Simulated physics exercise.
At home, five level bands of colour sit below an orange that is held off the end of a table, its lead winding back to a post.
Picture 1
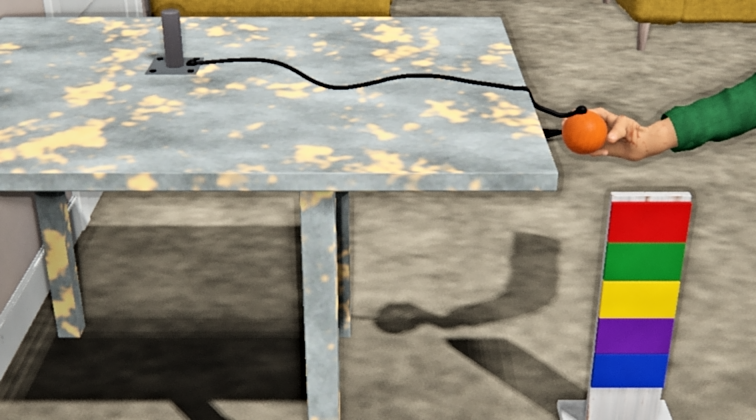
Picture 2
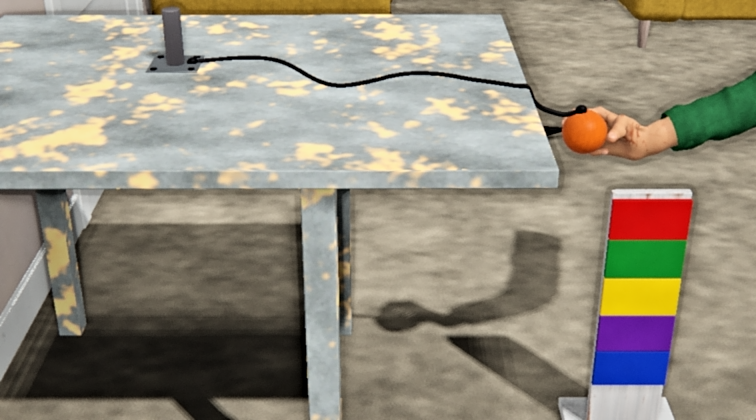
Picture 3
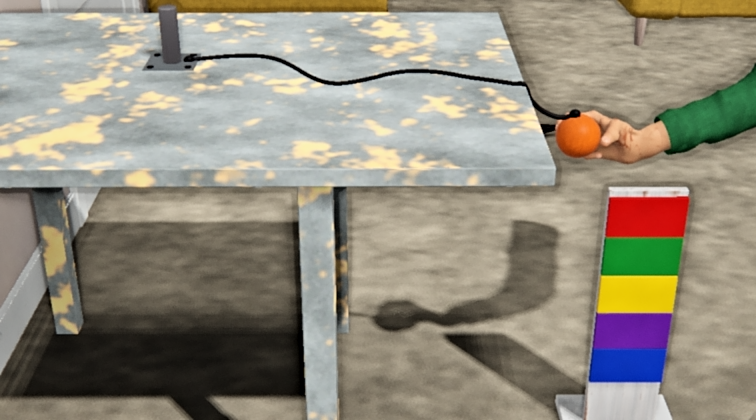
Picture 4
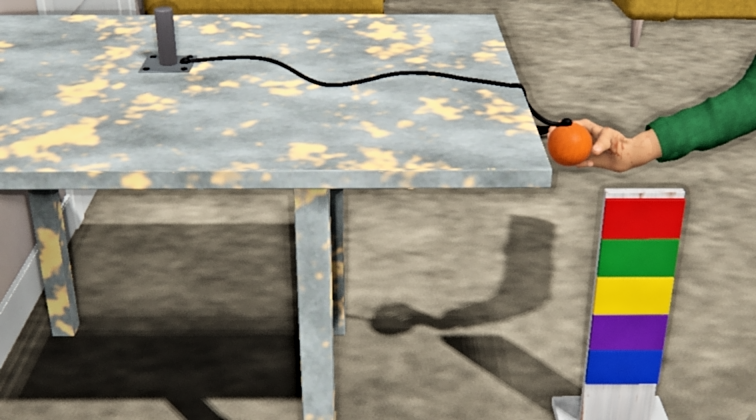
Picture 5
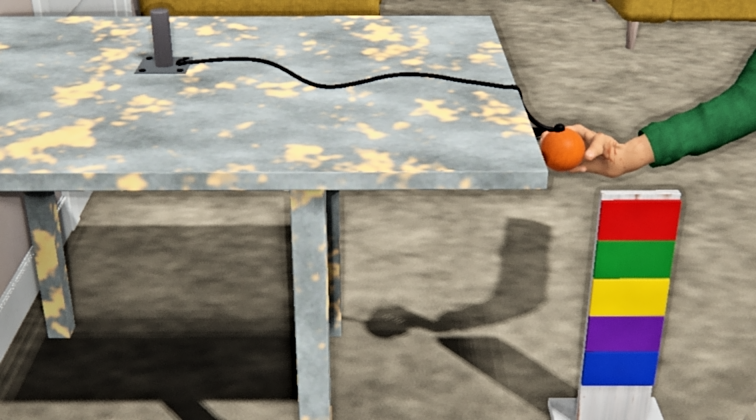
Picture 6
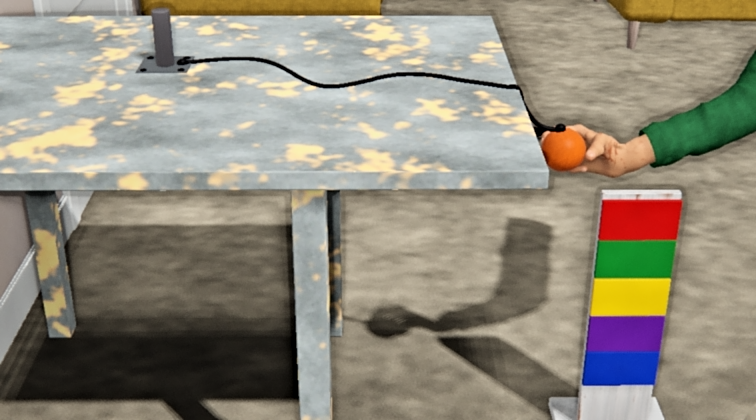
The video shows a green-sleeved hand holding an orange, attached by a black cord to a post on a mottled table, beside the table's edge above five coloured bands; the hand moves it slightly down and left.
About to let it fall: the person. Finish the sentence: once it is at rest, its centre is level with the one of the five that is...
Red.
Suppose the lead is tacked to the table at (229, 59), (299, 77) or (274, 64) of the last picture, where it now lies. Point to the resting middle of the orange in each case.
Roughly (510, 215), (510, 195) and (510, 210), in that order.
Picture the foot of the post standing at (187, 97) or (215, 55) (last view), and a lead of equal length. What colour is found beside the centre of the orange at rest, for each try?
Green; green.
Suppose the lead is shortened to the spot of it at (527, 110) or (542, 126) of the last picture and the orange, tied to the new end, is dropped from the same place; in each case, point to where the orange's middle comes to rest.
Taking the tries in order, the answers are (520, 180) and (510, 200).
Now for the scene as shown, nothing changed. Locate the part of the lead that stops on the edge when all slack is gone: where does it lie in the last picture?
Go for the one at (472, 82).
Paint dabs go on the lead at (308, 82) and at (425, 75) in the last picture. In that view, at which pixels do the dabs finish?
First near (342, 74), second near (471, 83).
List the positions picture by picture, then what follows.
Orange (585, 133); red (650, 224); green (645, 263); yellow (639, 301); purple (635, 337); blue (630, 372), in the first picture.
Orange (585, 132); lead through (229, 59) (296, 69) (349, 85) (427, 74) (503, 84), in the second picture.
Orange (578, 136), in the third picture.
Orange (570, 144); lead through (222, 59) (289, 69) (342, 85) (421, 73) (496, 84), in the fourth picture.
Orange (563, 150), in the fifth picture.
Orange (563, 150); lead through (219, 60) (286, 70) (339, 86) (418, 75) (493, 85), in the sixth picture.
Soon after, orange near (506, 219); level with red.
After that, orange near (526, 220); level with red.
In the end, orange near (509, 220); level with red. At red.
